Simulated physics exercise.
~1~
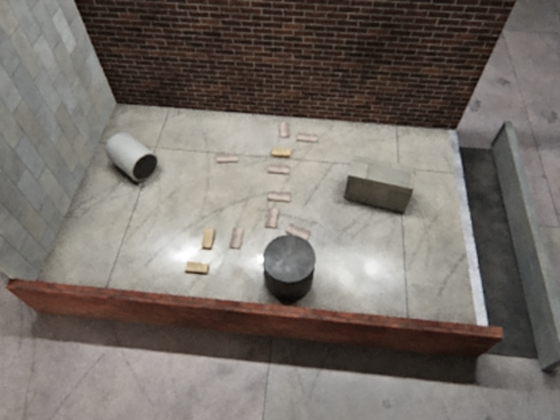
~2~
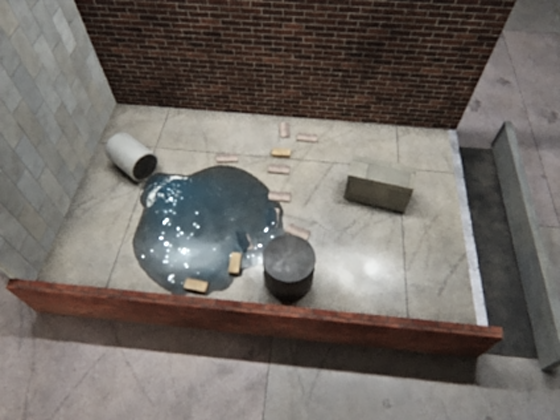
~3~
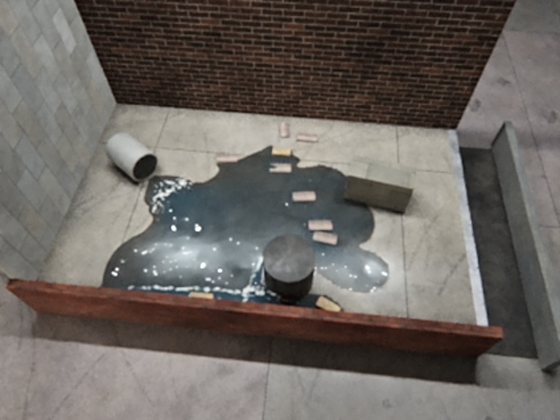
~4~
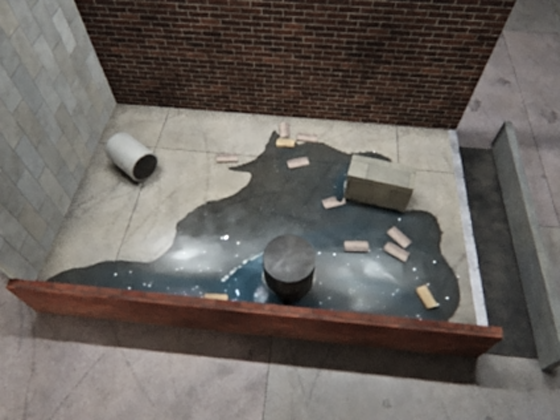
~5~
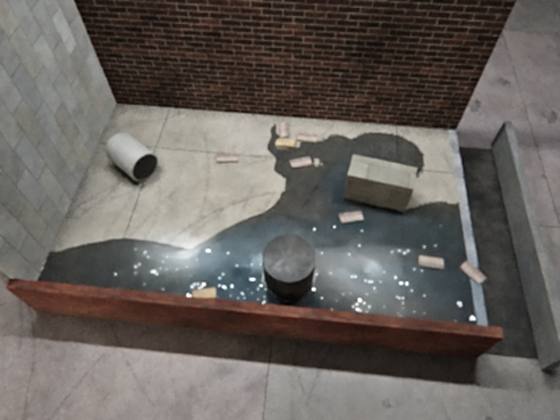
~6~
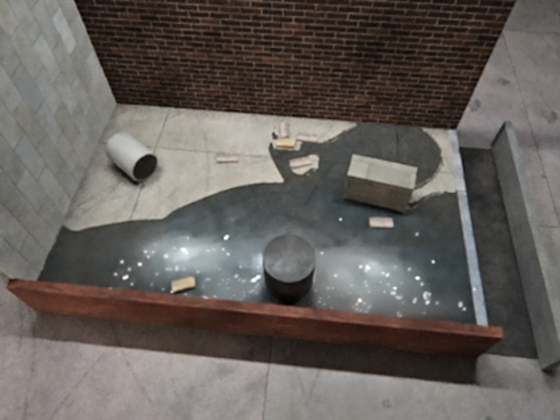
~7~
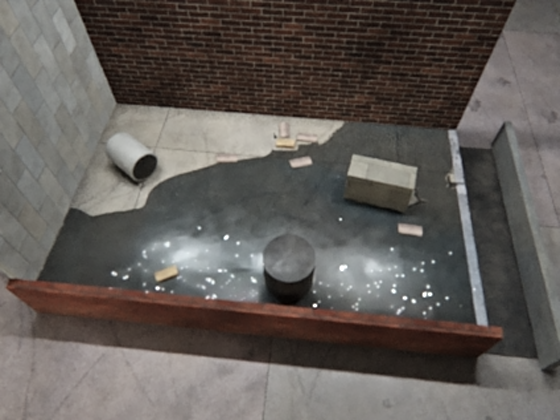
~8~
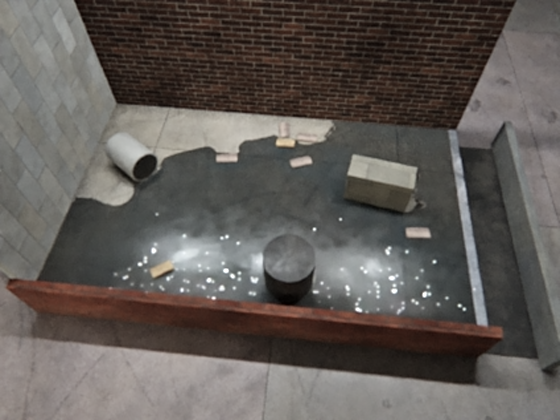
In a walled room with a brick back wall, dark water spread from near the pipe on the left across the pale floor, carrying several small pink and yellow blocks rightward, some out of sight, until it covered most of the floor around the drum and box.
